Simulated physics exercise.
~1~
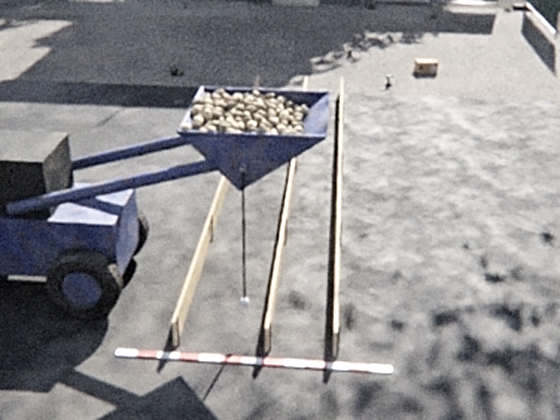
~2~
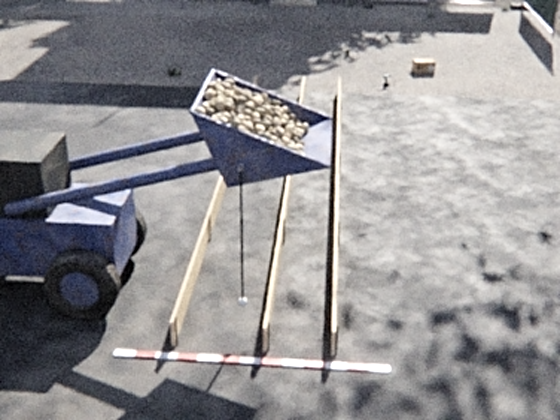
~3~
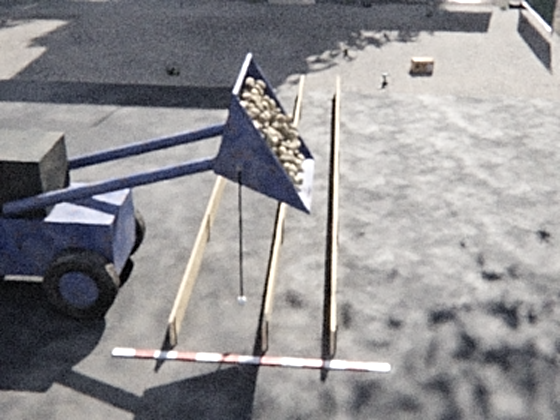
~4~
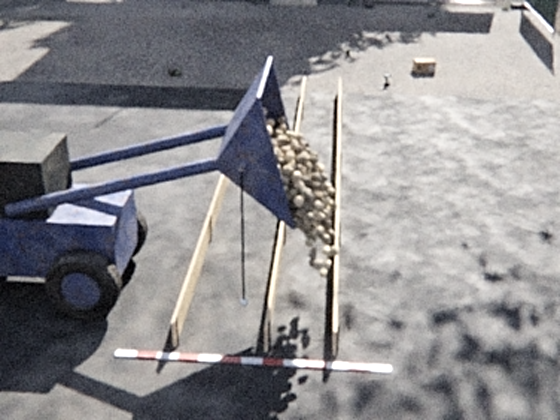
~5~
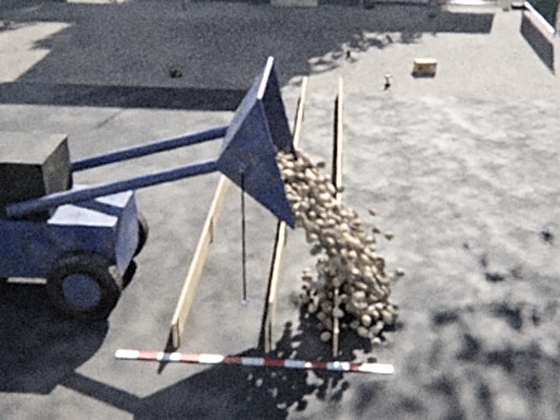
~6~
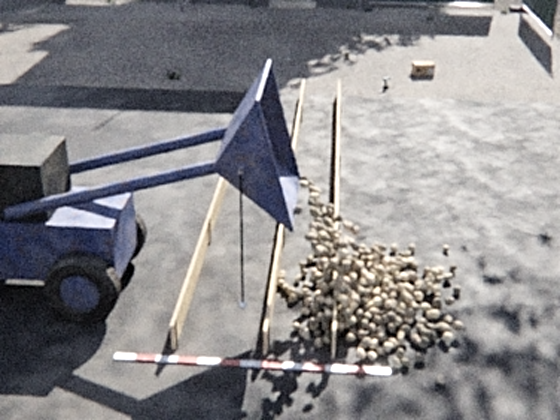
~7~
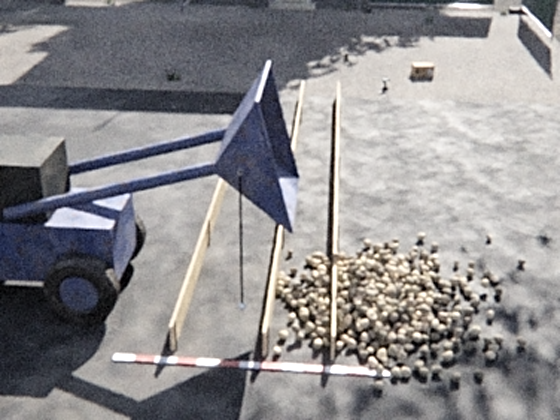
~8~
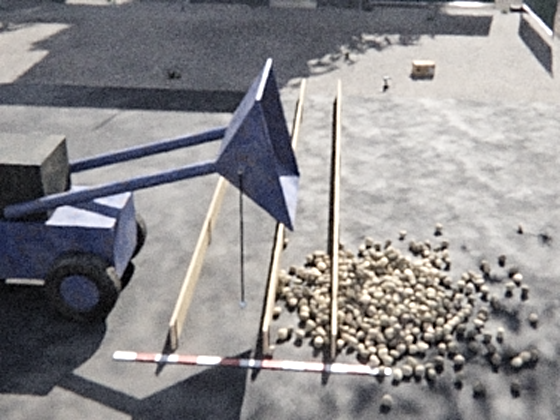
A blue loader tipped its raised bucket steeply forward and poured out a full load of pale round stones, which tumbled down around the farthest plank and spread to the right, most settling beyond it in a wide, scattered heap while the emptied bucket stayed tilted.
